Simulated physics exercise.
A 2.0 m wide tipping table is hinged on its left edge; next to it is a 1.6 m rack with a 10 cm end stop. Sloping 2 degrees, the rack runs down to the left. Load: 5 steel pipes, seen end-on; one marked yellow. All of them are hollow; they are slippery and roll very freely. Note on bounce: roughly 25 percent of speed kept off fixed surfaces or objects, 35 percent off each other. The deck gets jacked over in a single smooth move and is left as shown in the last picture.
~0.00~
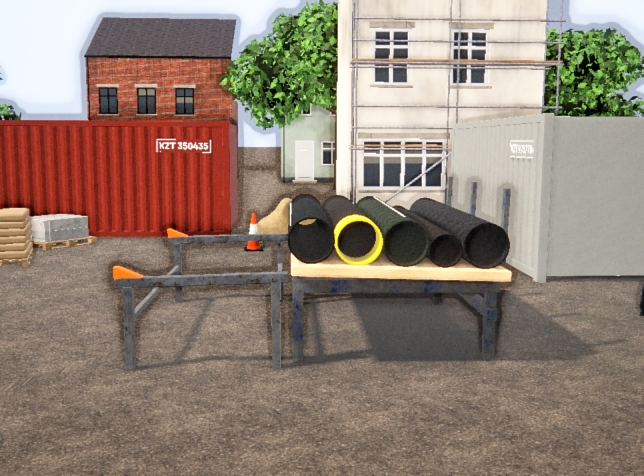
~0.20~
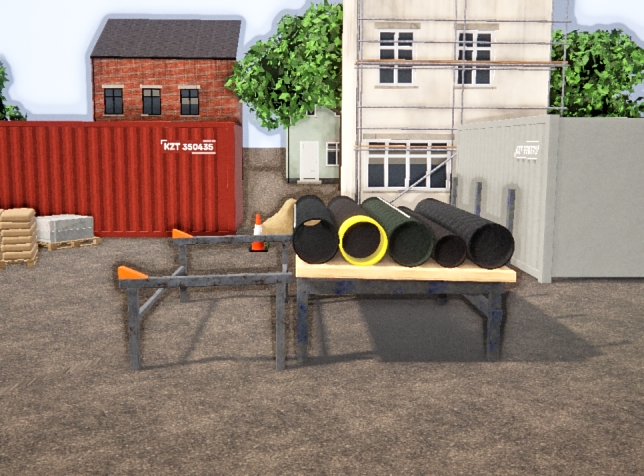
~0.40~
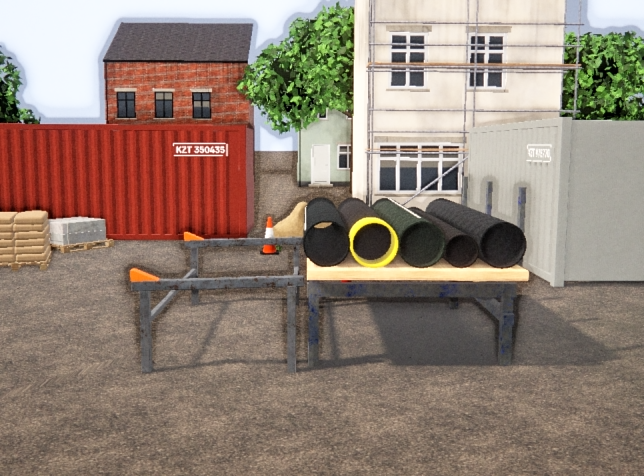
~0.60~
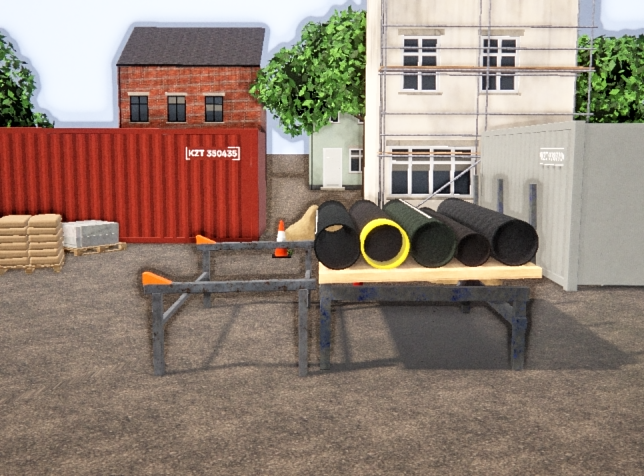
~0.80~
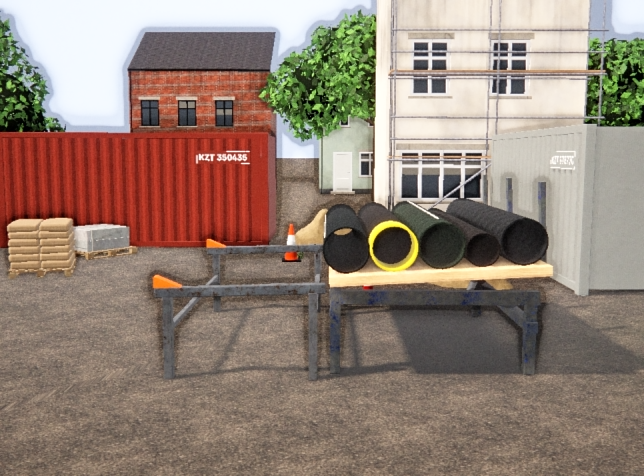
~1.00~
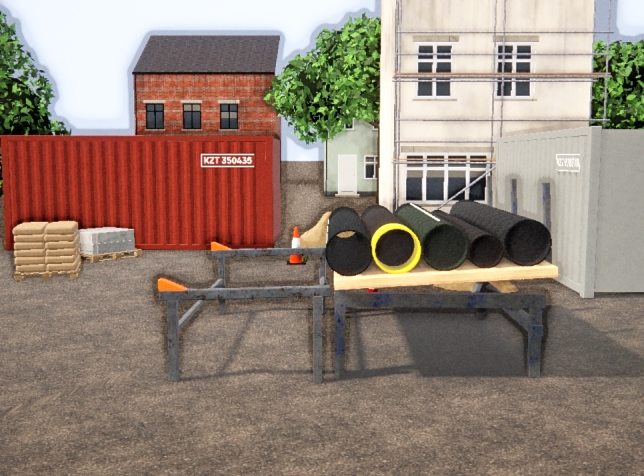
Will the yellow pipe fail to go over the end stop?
It will remain on the rack.
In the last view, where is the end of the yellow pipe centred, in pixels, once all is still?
(212, 266).
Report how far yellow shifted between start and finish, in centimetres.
Yellow ends up 180 from where it began.
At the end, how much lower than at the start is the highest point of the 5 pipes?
About 0 cm.
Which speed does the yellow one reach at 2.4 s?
Estimate: Some 0.5 m/s.
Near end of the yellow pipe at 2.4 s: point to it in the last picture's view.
Roughly at (350, 253).
After 2.4 s, yellow is on the deck, 15 cm from the hinge, rolling left; 0 of 5 over the stop.
At rest (4.4 s), yellow is on the rack, 50 cm from the rack's far end; 0 of 5 over the stop.
